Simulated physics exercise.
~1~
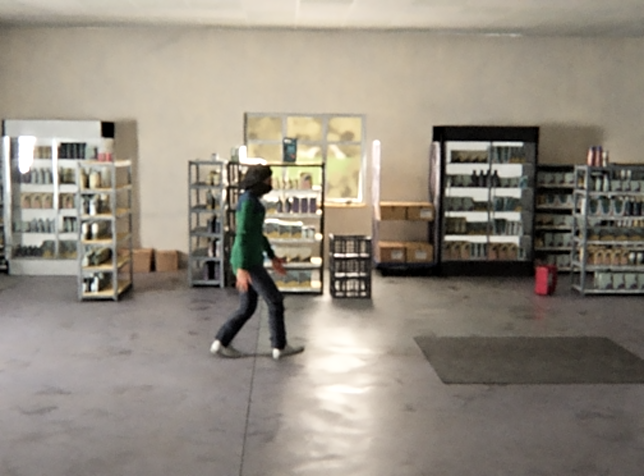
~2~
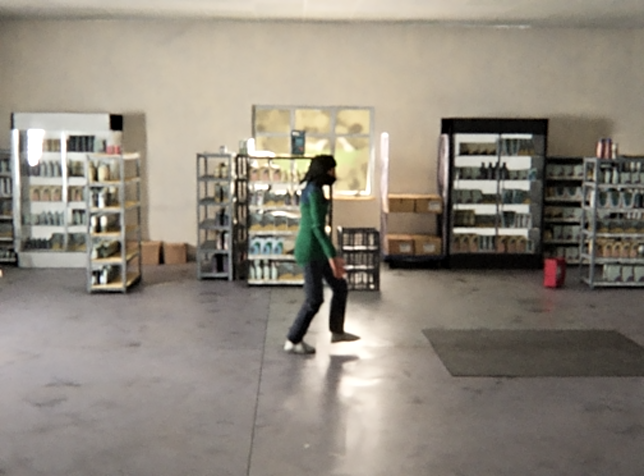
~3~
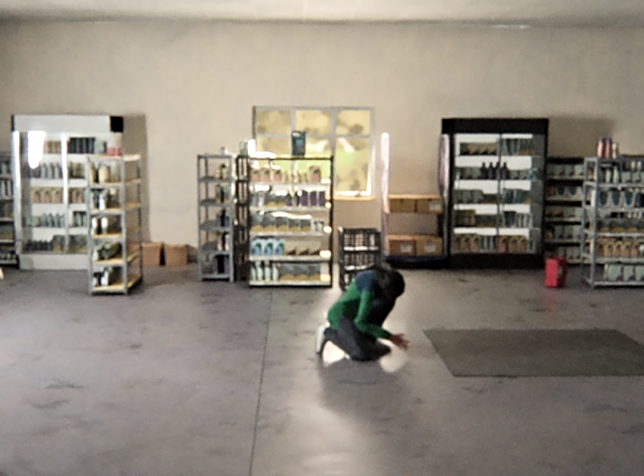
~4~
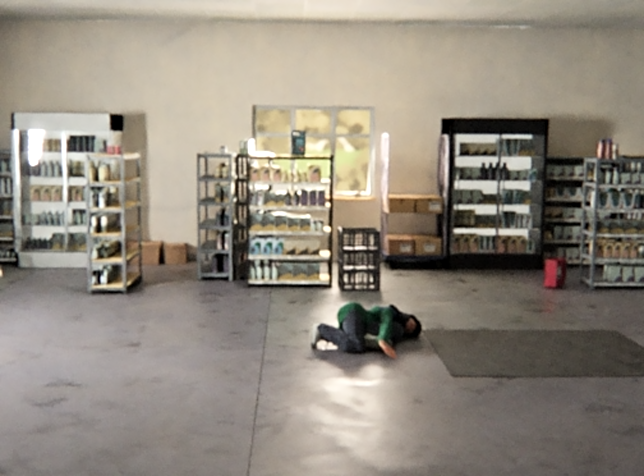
We see a person in a green top and dark trousers walk right across a shop floor toward a black mat, drop to their knees, and topple forward, ending curled on the floor with their head just short of the mat's near edge.
